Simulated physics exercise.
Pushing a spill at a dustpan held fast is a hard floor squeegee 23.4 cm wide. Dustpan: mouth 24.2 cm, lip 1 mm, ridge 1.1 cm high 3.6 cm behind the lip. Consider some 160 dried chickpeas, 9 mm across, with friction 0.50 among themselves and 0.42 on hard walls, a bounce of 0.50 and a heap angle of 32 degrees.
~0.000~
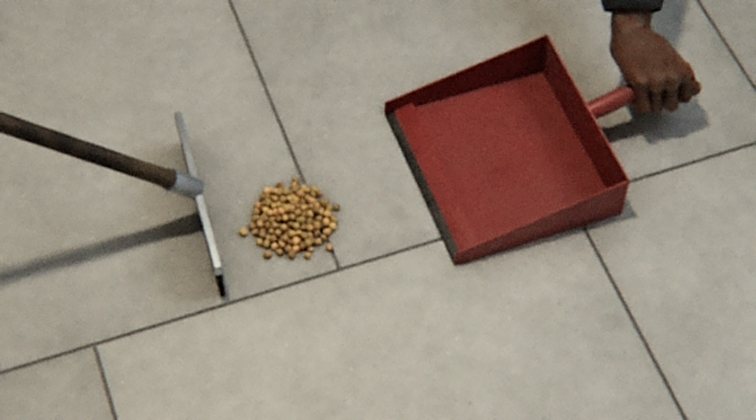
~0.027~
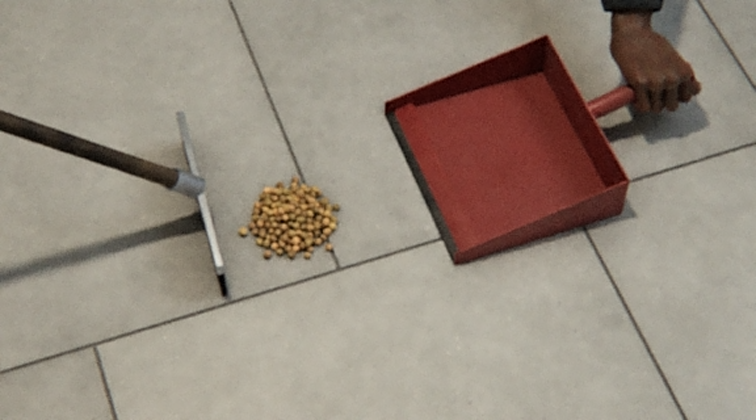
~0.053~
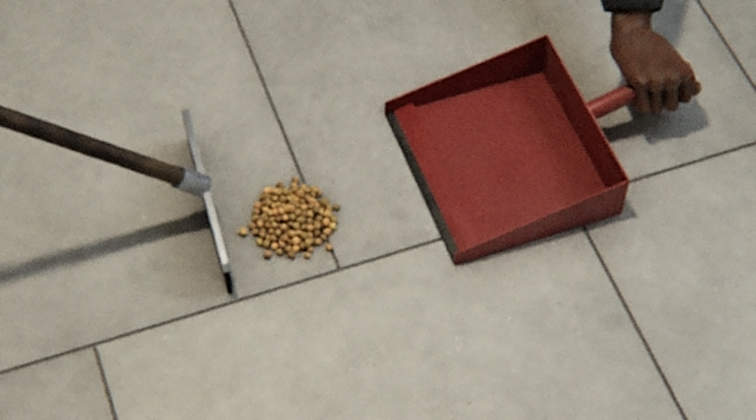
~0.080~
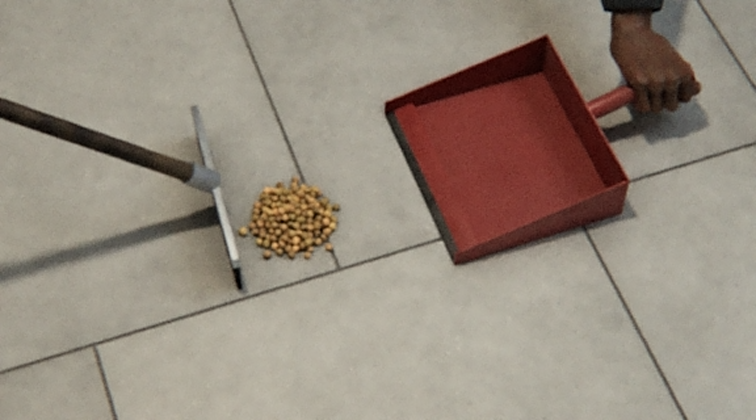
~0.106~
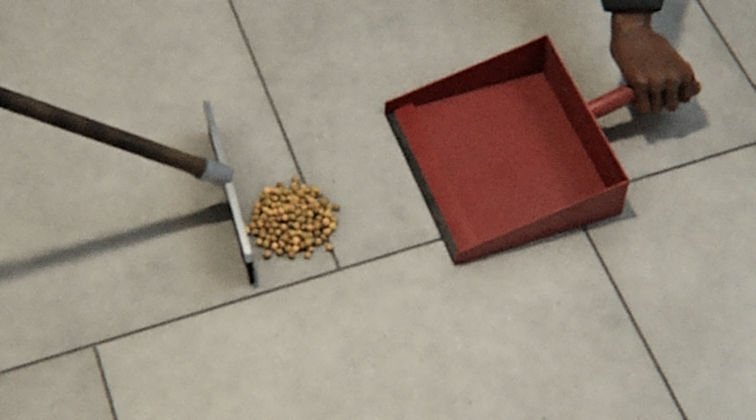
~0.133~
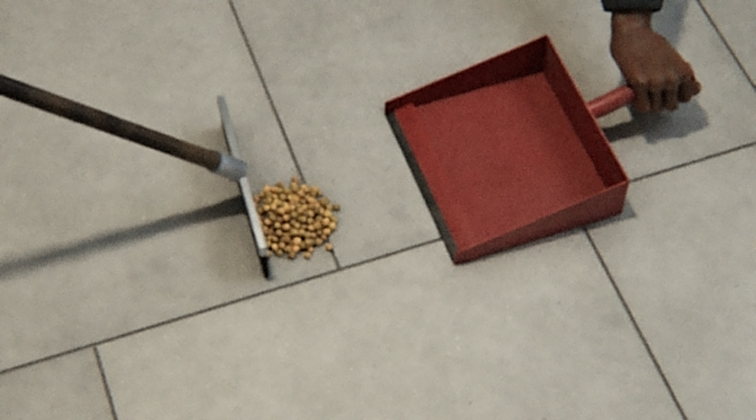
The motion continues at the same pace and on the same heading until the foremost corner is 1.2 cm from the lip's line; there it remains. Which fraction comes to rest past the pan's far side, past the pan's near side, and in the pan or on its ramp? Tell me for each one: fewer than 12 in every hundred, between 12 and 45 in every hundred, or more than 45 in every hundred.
My prediction: Far side: A small minority, near side: A small minority, pan: A sizeable minority.
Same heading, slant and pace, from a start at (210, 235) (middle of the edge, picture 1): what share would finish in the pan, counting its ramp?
Roughly 45 percent would end up there.
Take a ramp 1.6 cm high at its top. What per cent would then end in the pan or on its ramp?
About 35 %.
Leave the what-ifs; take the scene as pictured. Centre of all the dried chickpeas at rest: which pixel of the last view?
Close to pixel (413, 176).
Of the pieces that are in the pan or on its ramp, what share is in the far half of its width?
About 70 %.
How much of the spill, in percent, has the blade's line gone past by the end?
Roughly 10 per cent of it.
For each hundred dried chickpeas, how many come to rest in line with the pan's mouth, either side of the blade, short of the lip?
That works out near 60 percent.
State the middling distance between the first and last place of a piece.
Around 16 centimetres.
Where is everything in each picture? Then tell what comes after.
Blade from (218, 270) to (179, 120), moved 0.0 cm, 0 of the pieces shifted so far; middle of the pieces at (292, 215); pan at (515, 159), in the first frame.
Blade from (220, 269) to (181, 120), moved 0.2 cm, 0 of the pieces shifted so far; middle of the pieces at (292, 215), in the second frame.
Blade from (226, 267) to (186, 118), moved 1.0 cm, 0 of the pieces shifted so far; middle of the pieces at (292, 215), in the third frame.
Blade from (236, 262) to (195, 114), moved 2.2 cm, 0 of the pieces shifted so far; middle of the pieces at (292, 215), in the fourth frame.
Blade from (249, 257) to (208, 109), moved 3.8 cm, 0 of the pieces shifted so far; middle of the pieces at (292, 215), in the fifth frame.
Blade from (263, 251) to (221, 104), moved 5.7 cm, 26 of the pieces shifted so far; middle of the pieces at (293, 215); pan at (515, 159). Its pace works out near 0.68 m/s, heading 7 degrees away from the viewer's side, in the sixth frame.
After 0.28 s, middle of the blade 11 cm from the lip; 0 % over the lip, far side 0 %, near side 0 %.
After 0.38 s, middle of the blade 4 cm from the lip; 0 % over the lip, far side 0 %, near side 0 %.
After 0.61 s, middle of the blade 2 cm from the lip; 40 % over the lip, far side 0 %, near side 0 %.
By 1.0 s all is still; far side 0 %, near side 0 %, pan 40 %, in front of the lip or behind the blade 60 %.
